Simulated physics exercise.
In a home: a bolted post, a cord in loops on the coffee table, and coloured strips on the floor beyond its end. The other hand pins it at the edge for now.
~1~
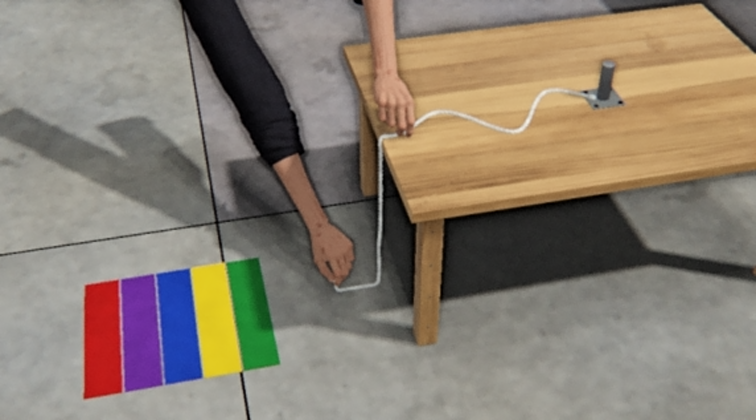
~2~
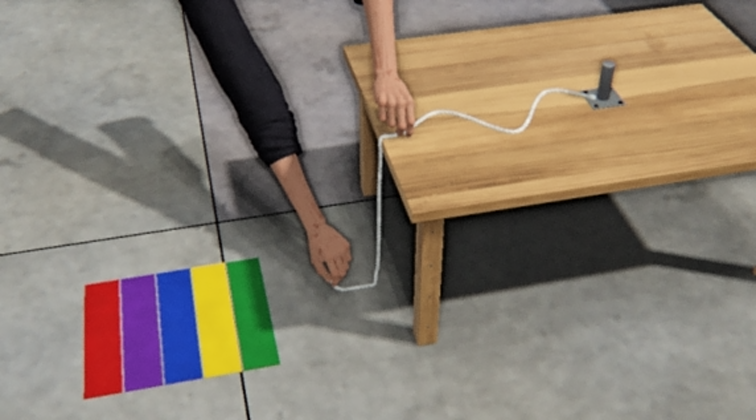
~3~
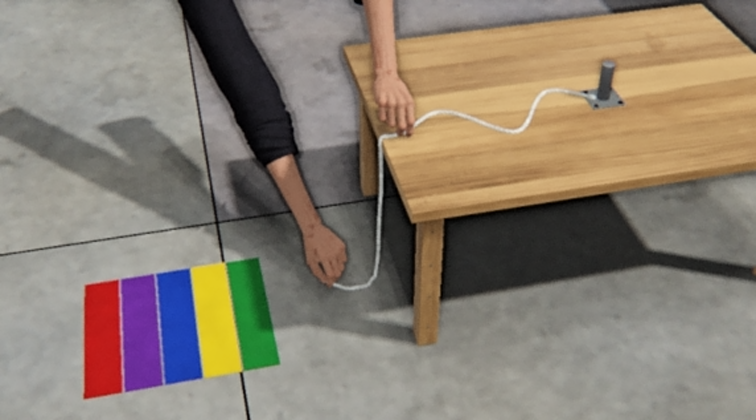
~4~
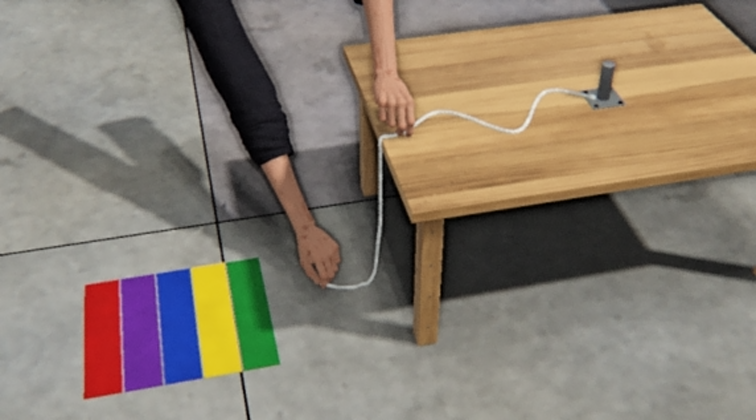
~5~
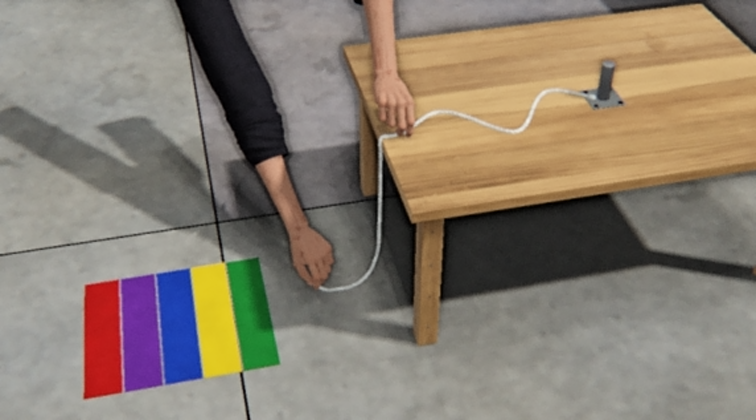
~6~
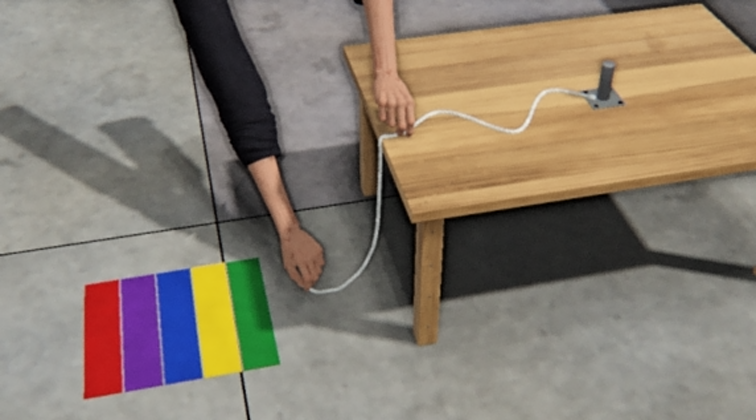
At the start, one hand presses a white cord at the edge of a wooden table while another holds its end near the floor, right of some coloured strips. The lower hand then moves slightly left, drawing the hanging part into a smoother curve, while the upper hand stays still.
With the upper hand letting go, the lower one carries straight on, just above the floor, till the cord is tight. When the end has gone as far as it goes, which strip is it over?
It is over the purple strip.
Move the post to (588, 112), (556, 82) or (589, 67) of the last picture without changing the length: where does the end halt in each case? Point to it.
Somewhere near (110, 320), (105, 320) and (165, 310), in that order.
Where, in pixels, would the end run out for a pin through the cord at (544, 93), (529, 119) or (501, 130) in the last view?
Taking the tries in turn: (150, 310), (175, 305) and (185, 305).
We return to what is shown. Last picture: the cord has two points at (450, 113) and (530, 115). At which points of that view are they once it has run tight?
Final positions are (403, 133) and (504, 115), in that order.
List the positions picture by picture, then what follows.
End (335, 281); green (258, 347); yellow (220, 353); blue (182, 360); purple (143, 367); red (103, 374), in the first frame.
End (332, 281); cord through (557, 91) (523, 128) (450, 113) (384, 139) (379, 208) (378, 266), in the second frame.
End (327, 282), in the third frame.
End (321, 283); cord through (557, 91) (523, 128) (450, 113) (384, 139) (381, 208) (376, 266), in the fourth frame.
End (314, 284), in the fifth frame.
End (305, 286); cord through (557, 91) (523, 128) (450, 113) (384, 139) (379, 208) (363, 268), in the sixth frame.
Soon after, end near (207, 302); over yellow.
Then, end near (163, 309); over blue.
At full stretch, end near (138, 313); over purple. It halts on the purple strip.
